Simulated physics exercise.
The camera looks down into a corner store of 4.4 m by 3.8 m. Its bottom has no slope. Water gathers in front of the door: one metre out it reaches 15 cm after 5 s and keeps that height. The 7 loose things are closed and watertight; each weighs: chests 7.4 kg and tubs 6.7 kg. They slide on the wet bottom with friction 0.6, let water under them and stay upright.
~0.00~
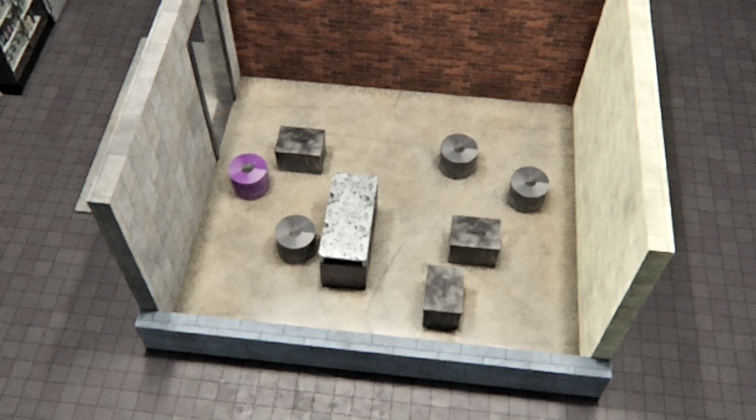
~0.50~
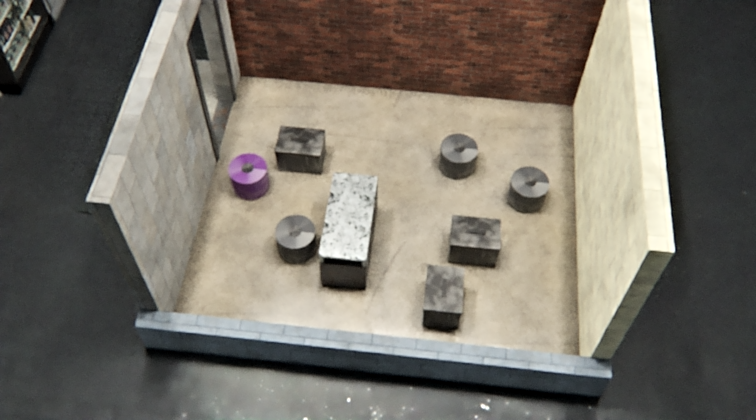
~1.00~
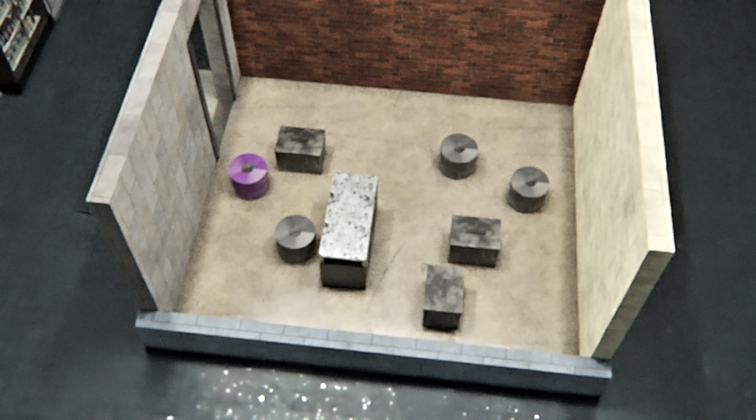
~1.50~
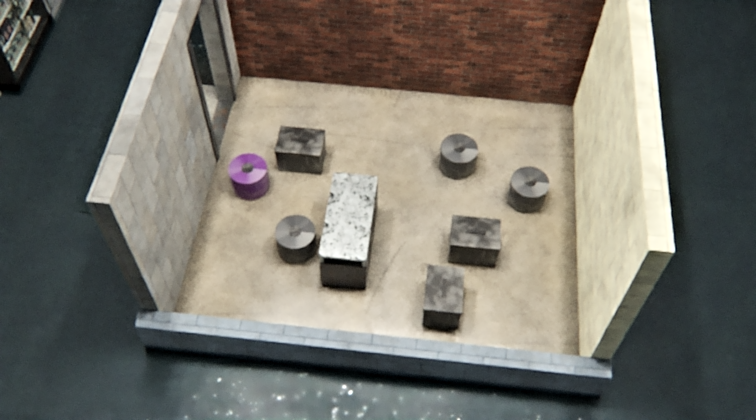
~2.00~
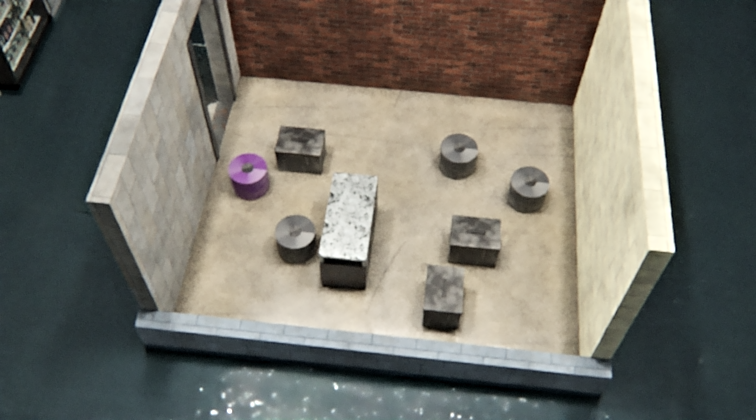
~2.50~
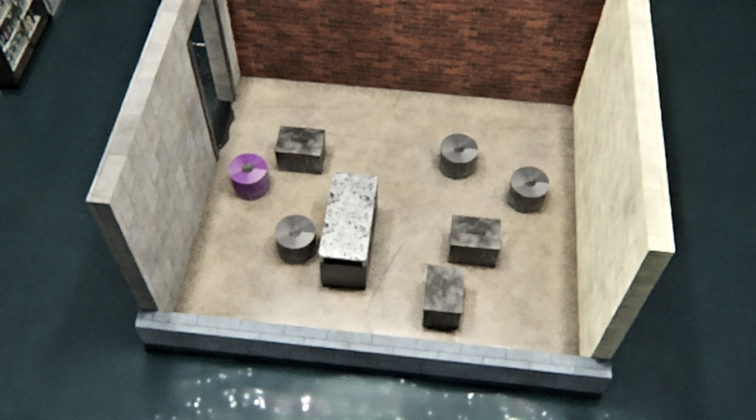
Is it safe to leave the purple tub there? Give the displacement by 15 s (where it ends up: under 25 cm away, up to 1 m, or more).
The purple tub stays put.
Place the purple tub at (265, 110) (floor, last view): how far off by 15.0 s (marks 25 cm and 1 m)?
It gets carried off.
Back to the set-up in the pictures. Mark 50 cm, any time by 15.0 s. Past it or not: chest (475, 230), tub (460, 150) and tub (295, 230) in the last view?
In that order: Past it, past it, short of it.
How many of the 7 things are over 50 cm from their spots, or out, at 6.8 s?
I count 1.
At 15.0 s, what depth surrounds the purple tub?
About 3 cm.
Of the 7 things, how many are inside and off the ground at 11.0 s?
At that moment 3.
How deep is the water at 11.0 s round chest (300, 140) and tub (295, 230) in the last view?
About 5 and 2 cm.
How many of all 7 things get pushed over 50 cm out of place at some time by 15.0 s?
That makes 5.
After 3.5 s the purple tub is near (248, 168), 0.0 m from its start, aground; 0 afloat.
After 6.8 s the purple tub is near (248, 168), 0.0 m from its start, aground; 0 afloat.
After 11.0 s the purple tub is near (248, 168), 0.0 m from its start, aground; 3 afloat.
After 15.0 s the purple tub is near (248, 168), 0.0 m from its start, aground; 5 afloat.
